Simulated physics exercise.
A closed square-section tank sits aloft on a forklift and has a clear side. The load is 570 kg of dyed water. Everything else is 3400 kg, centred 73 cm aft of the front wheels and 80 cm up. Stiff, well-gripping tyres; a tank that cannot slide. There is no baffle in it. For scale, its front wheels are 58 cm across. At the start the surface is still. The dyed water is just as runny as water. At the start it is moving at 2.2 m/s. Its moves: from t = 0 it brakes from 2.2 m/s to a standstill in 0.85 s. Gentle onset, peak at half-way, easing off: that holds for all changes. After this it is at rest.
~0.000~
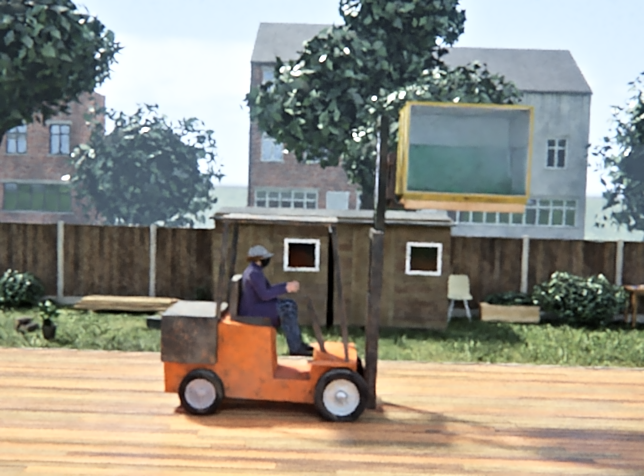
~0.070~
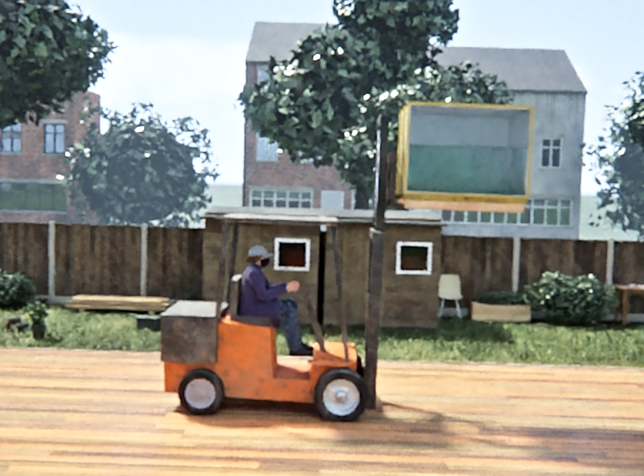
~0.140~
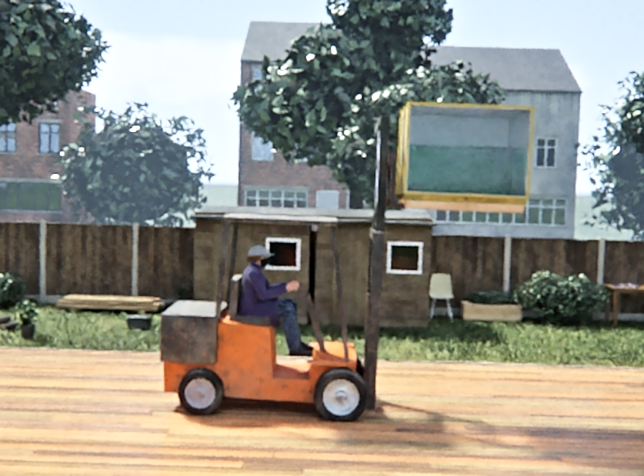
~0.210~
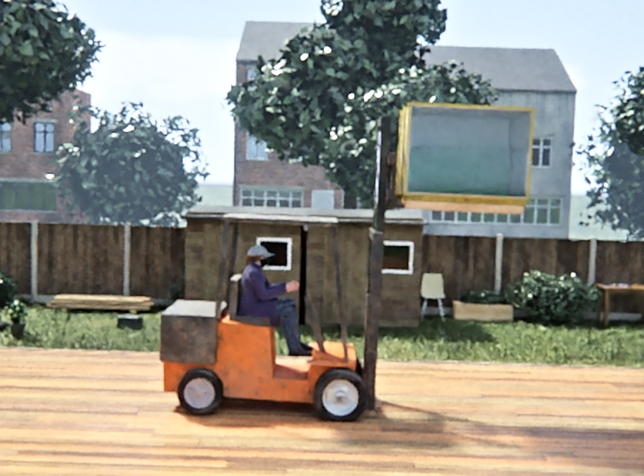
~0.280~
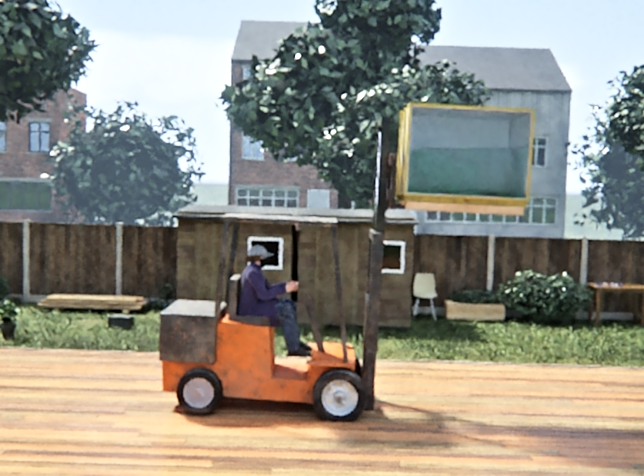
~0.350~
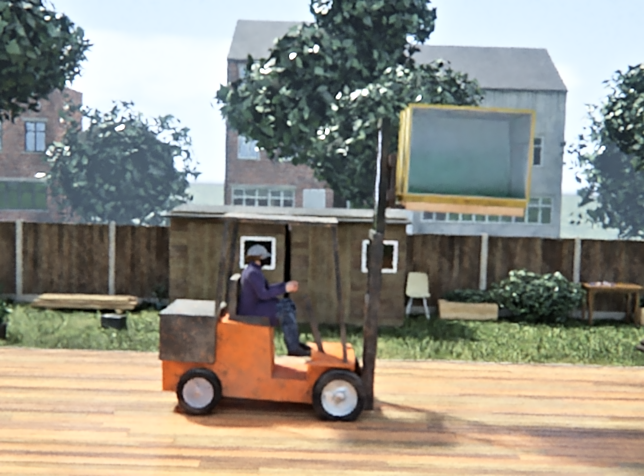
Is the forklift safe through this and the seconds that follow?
Eventually the forklift comes up, then drops.
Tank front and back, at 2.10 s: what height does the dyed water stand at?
Close to 60 cm in front, close to 46 cm behind.
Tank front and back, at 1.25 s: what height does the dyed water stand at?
Front level 50 cm, back level 46 cm.
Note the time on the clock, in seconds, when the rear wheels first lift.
That comes at roughly 0.50 s.
Then, 0.50 s in, the lean is 1° nose down, the rear 2 cm in the air; the liquid stands 33 cm at the back and 65 cm at the front.
Then, 0.85 s in, the lean is 3° nose down, the rear 5 cm in the air; the liquid stands 20 cm at the back and 84 cm at the front.
Then, 1.25 s in, the lean is 1° nose up, wheels down; the liquid stands 45 cm at the back and 50 cm at the front.
Then, 2.10 s in, the lean is 0°, wheels down; the liquid stands 45 cm at the back and 61 cm at the front.
Then, 3.84 s in, all wheels are down again; the highest lift was 5 cm and the largest lean 3°.
